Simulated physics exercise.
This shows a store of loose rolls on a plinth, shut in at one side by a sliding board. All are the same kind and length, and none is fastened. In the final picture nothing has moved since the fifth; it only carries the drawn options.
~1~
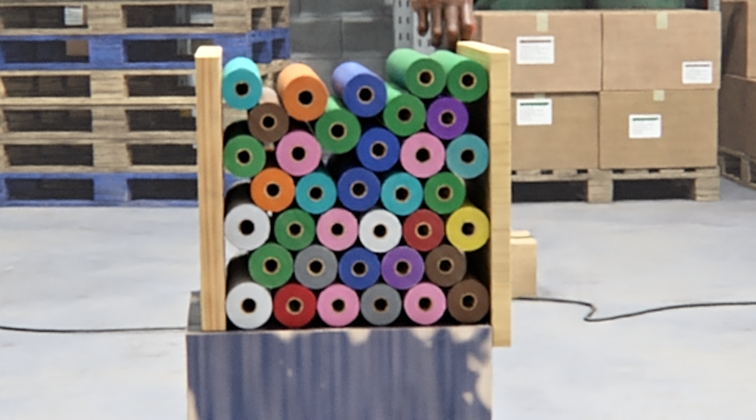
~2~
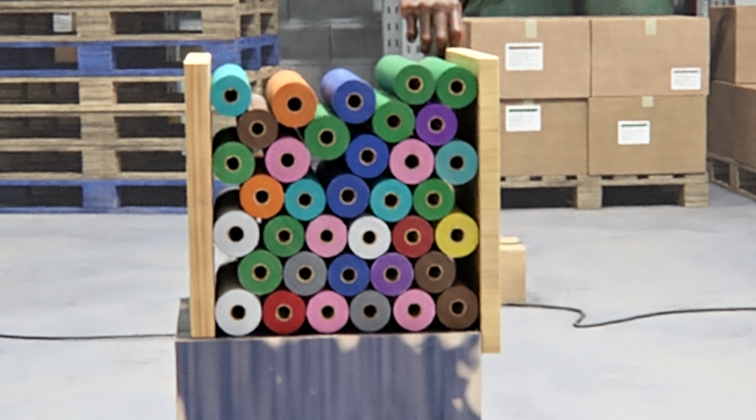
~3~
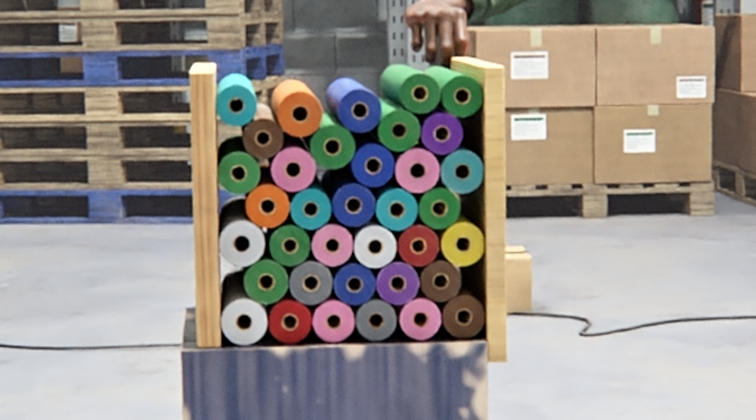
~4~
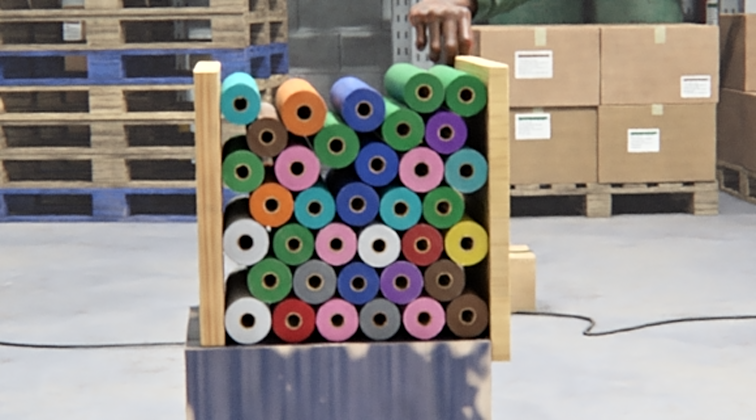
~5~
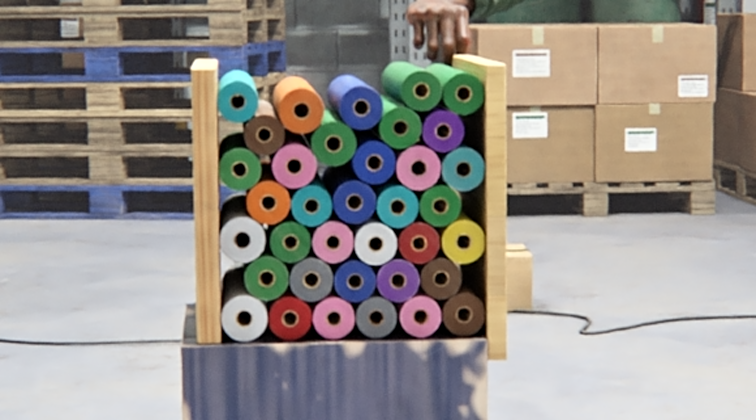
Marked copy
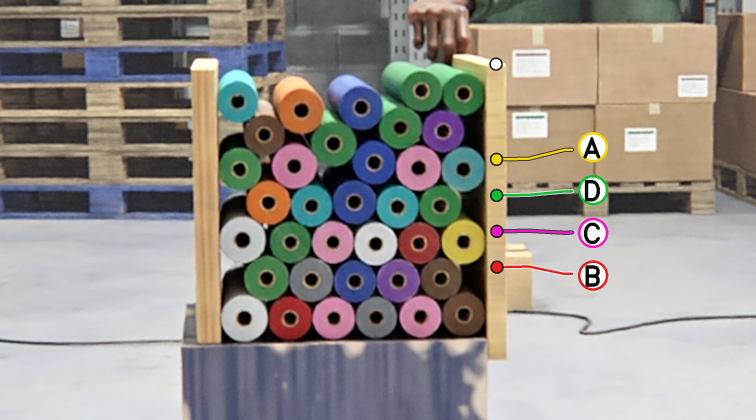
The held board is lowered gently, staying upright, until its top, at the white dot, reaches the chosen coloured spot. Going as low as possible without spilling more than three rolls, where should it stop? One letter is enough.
Down to D.
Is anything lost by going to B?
At B: Yes.
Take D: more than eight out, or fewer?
It loses fewer than eight.
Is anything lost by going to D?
Yes, at D.
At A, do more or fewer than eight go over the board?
It loses fewer than eight.
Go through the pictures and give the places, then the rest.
The first picture shows a white roll (248, 306); a brown roll (468, 301); a green roll (271, 266).
The second picture shows a green roll (260, 272); a green roll (284, 236).
The third picture shows a blue roll (353, 205); a blue roll (373, 165).
The fourth picture shows a brown roll (267, 137); a turquoise roll (241, 104).
The fifth picture shows side board (474, 196); a white roll (244, 318); a brown roll (464, 314).
On the marked copy, A at (496, 160); B at (497, 267); C at (497, 231); D at (496, 196); the white dot at (496, 65).
Following D. Soon after the start, top of the board (485, 126).
Later, top of the board (486, 194).
In the end, top of the board (486, 195), one out over the board.
As for the rest, A one out over the board; B more than three out over the board; C four out over the board.
